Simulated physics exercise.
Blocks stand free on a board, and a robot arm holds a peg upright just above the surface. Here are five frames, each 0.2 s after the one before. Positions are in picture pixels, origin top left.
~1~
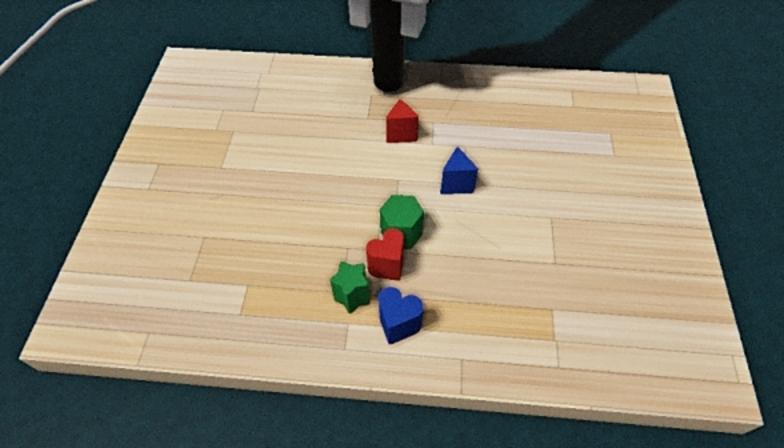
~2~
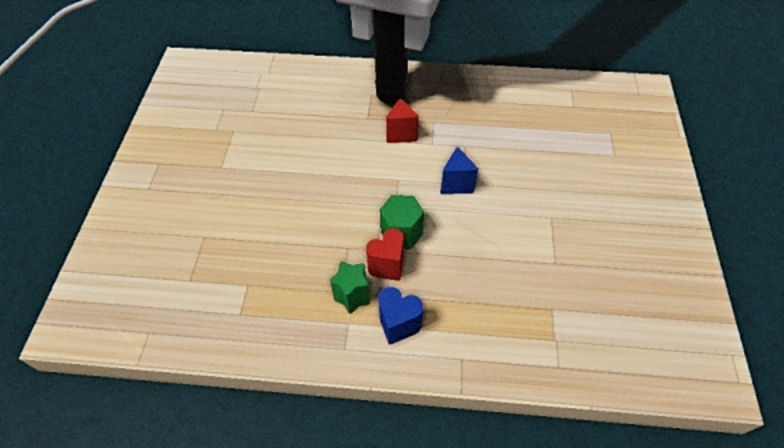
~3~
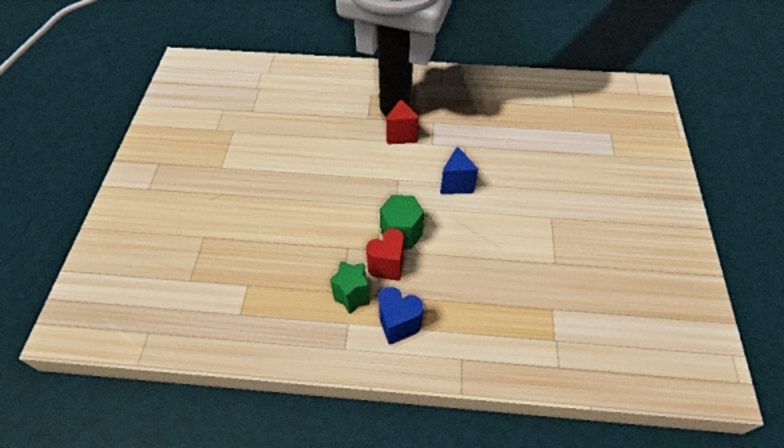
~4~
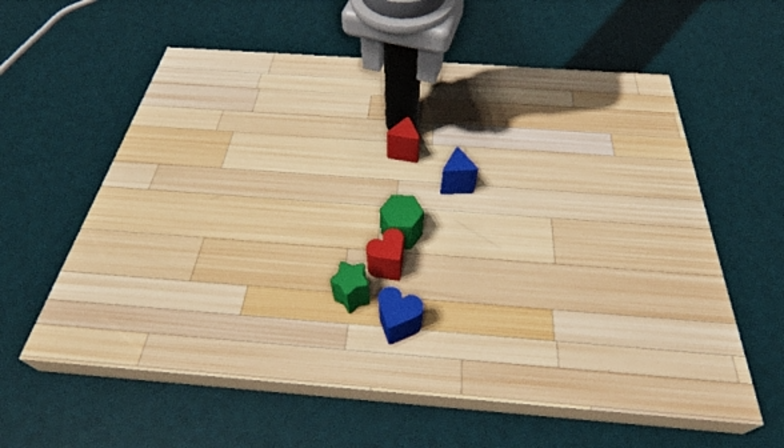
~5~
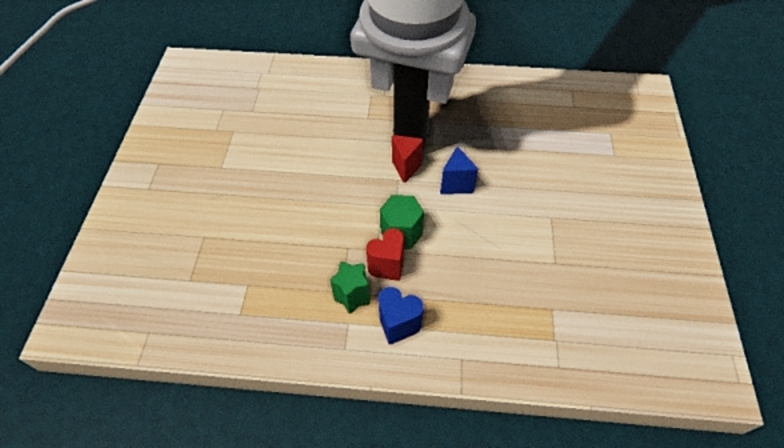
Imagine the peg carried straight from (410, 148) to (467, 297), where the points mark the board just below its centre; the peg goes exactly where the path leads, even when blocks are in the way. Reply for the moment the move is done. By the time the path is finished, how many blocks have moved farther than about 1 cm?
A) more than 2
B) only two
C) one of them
I'll go with C - one of them.
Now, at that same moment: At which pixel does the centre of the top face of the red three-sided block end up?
It comes to (402, 182).
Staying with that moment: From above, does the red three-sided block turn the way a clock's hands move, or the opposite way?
Its spin: Clockwise.
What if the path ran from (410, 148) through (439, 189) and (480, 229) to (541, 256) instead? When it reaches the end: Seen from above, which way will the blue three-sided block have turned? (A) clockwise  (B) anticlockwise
Choice B: Anticlockwise.
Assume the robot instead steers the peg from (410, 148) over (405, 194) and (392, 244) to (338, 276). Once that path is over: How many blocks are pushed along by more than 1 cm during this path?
I think three or more will be displaced.
On the path given first. One third of the way, peg at (428, 187); red three-sided block at (404, 180), turned 50° clockwise.
Two thirds of the way, peg at (447, 237); red three-sided block at (402, 182), turned 60° clockwise; blue three-sided block at (463, 164), turned 30° anticlockwise.
At the end, peg at (468, 293); green six-sided block still; red three-sided block at (402, 182), turned 60° clockwise; blue three-sided block at (463, 164), turned 30° anticlockwise.
